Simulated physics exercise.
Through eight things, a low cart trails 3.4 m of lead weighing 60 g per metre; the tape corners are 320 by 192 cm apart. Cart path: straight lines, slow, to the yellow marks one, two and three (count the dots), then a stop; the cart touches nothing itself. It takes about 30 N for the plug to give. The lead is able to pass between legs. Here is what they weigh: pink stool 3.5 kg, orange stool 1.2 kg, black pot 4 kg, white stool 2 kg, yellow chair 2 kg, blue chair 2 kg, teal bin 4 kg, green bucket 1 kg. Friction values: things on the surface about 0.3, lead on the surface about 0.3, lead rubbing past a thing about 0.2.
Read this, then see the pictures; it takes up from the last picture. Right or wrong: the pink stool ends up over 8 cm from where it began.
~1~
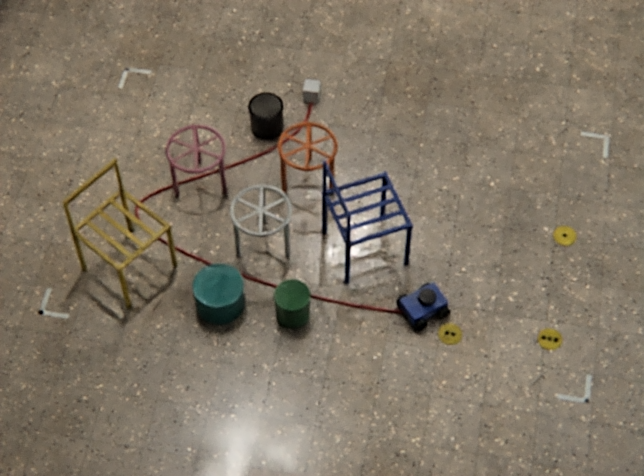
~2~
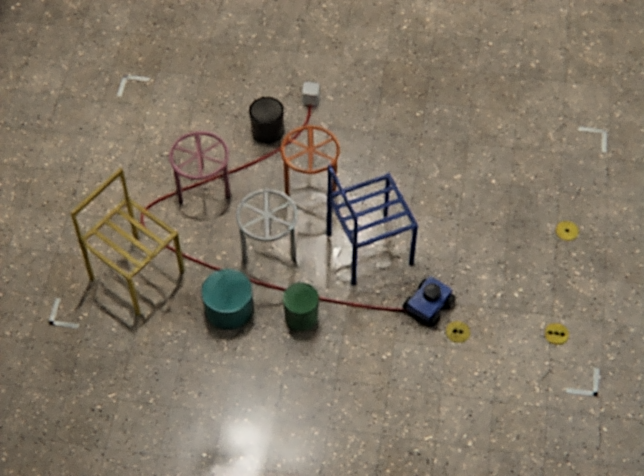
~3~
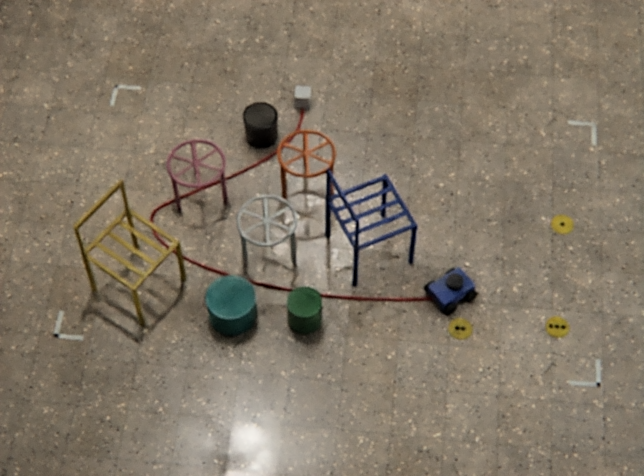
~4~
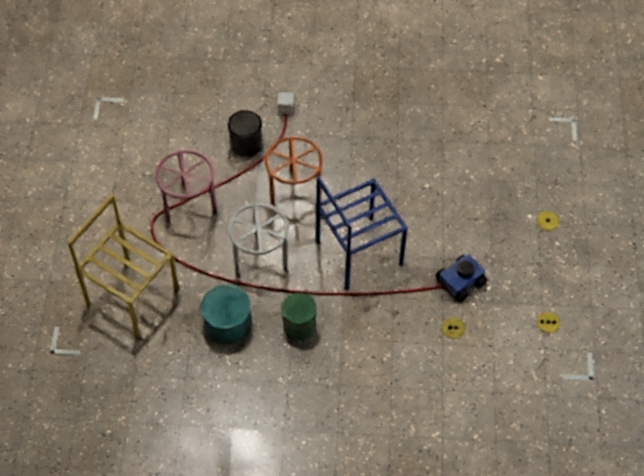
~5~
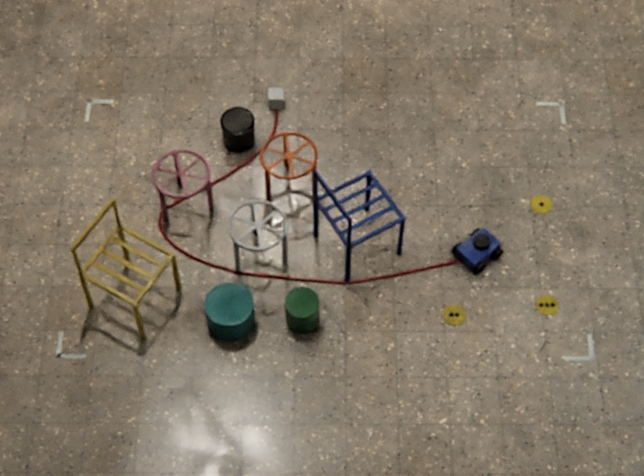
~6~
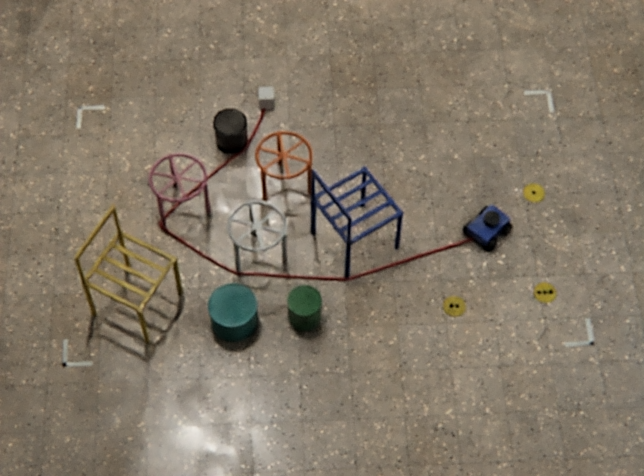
Right.
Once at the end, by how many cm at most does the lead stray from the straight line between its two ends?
Looks like close to 110 cm at the widest point.
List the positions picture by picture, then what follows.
In the first picture, shows, pink stool (195, 147); marks (565, 236) (450, 334) (550, 339); lead runs through (354, 305); cart (416, 313).
In the second picture, shows, lead runs through (363, 306); cart (424, 311).
In the third picture, shows, lead runs through (384, 299); cart (444, 298).
In the fourth picture, shows, cart (455, 285).
In the fifth picture, shows, lead runs through (202, 261) (416, 271); cart (471, 258).
In the sixth picture, shows, pink stool (178, 177); lead runs through (249, 141) (221, 265) (430, 253); cart (482, 235).
Next, cart at (529, 198), lead slack at the fixed end; pink stool 16 cm off its start, white stool 6 cm off its start.
Then, cart at (488, 258), lead slack at the fixed end; pink stool 16 cm off its start, white stool 6 cm off its start.
After that, cart at (475, 302), lead slack at the fixed end; pink stool 16 cm off its start at (204, 172), white stool 6 cm off its start at (263, 219).
Later, cart at (545, 291), lead slack at the fixed end; pink stool 16 cm off its start, white stool 6 cm off its start.
At the end, cart at (545, 291), lead slack at the fixed end; pink stool 16 cm off its start at (204, 172), white stool 6 cm off its start at (264, 219).
